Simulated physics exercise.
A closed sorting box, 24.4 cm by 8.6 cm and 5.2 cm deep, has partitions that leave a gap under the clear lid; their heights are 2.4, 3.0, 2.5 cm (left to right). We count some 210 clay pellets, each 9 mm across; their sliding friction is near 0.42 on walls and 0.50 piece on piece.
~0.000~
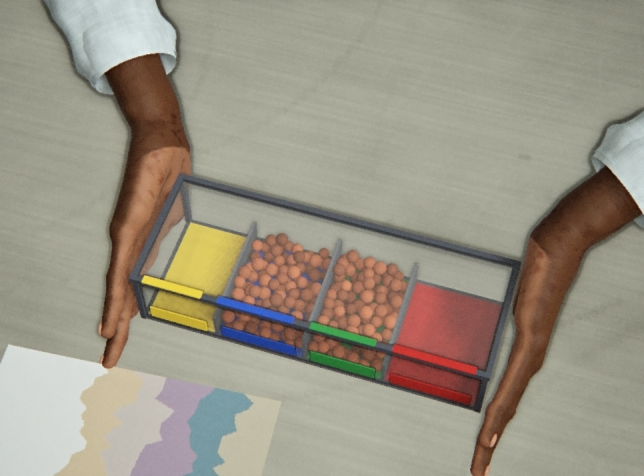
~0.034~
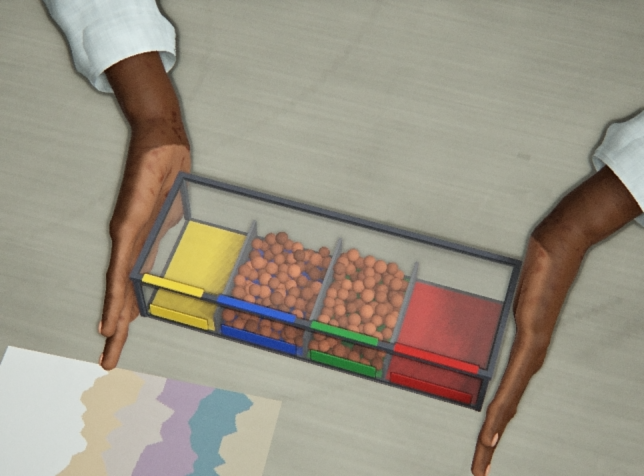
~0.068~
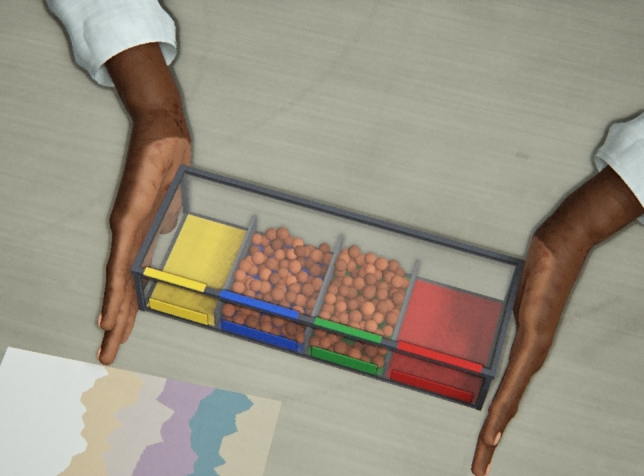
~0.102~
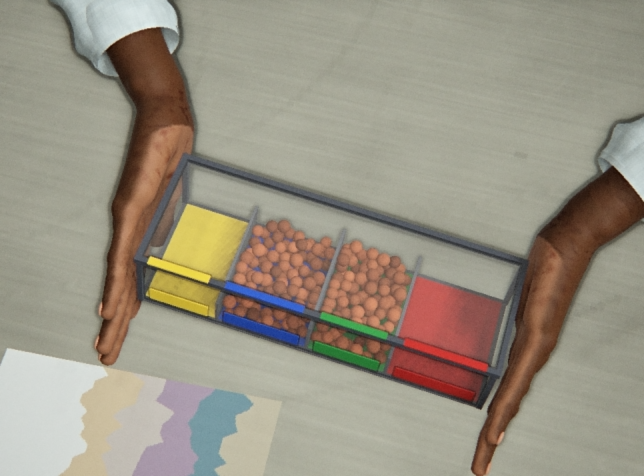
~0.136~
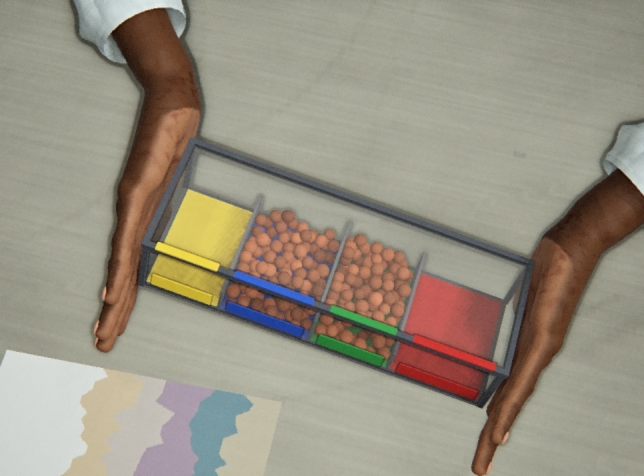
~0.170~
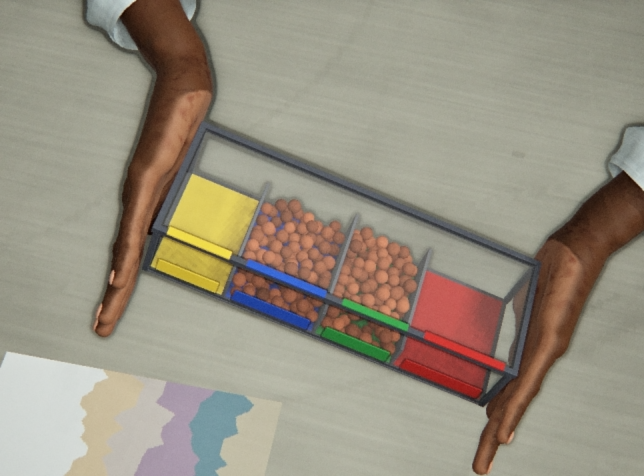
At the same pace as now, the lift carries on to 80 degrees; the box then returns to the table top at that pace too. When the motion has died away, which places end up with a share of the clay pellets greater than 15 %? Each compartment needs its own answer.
One by one: Red compartment: Qualifies; blue compartment: Qualifies; green compartment: Qualifies; yellow compartment: Does not qualify.
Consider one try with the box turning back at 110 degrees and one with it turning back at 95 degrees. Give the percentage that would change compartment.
I'd expect close to 90 and then close to 75 per cent.
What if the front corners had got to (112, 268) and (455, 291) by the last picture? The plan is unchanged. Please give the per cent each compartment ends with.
Red = 0 %, blue = 35 %, green = 20 %, yellow = 40 %.
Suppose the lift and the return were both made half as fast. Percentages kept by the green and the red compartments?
Green = 40 per cent, red = 20 per cent.
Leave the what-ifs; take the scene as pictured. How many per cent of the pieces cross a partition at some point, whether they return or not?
The share comes out near 45 per cent.
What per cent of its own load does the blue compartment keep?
50 %.
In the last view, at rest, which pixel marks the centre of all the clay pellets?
After settling, the middle sits near (394, 306).
After 0.70 s, tilt 79 degrees; red 10 %, blue 40 %, green 45 %.
After 1.05 s, tilt 33 degrees; red 40 %, blue 25 %, green 30 %.
Then, at 1.49 s, tilt 0 degrees; red 40 %, blue 25 %, green 30 %.
By 2.0 s all is still; red 40 %, blue 25 %, green 30 %, yellow 0 %.
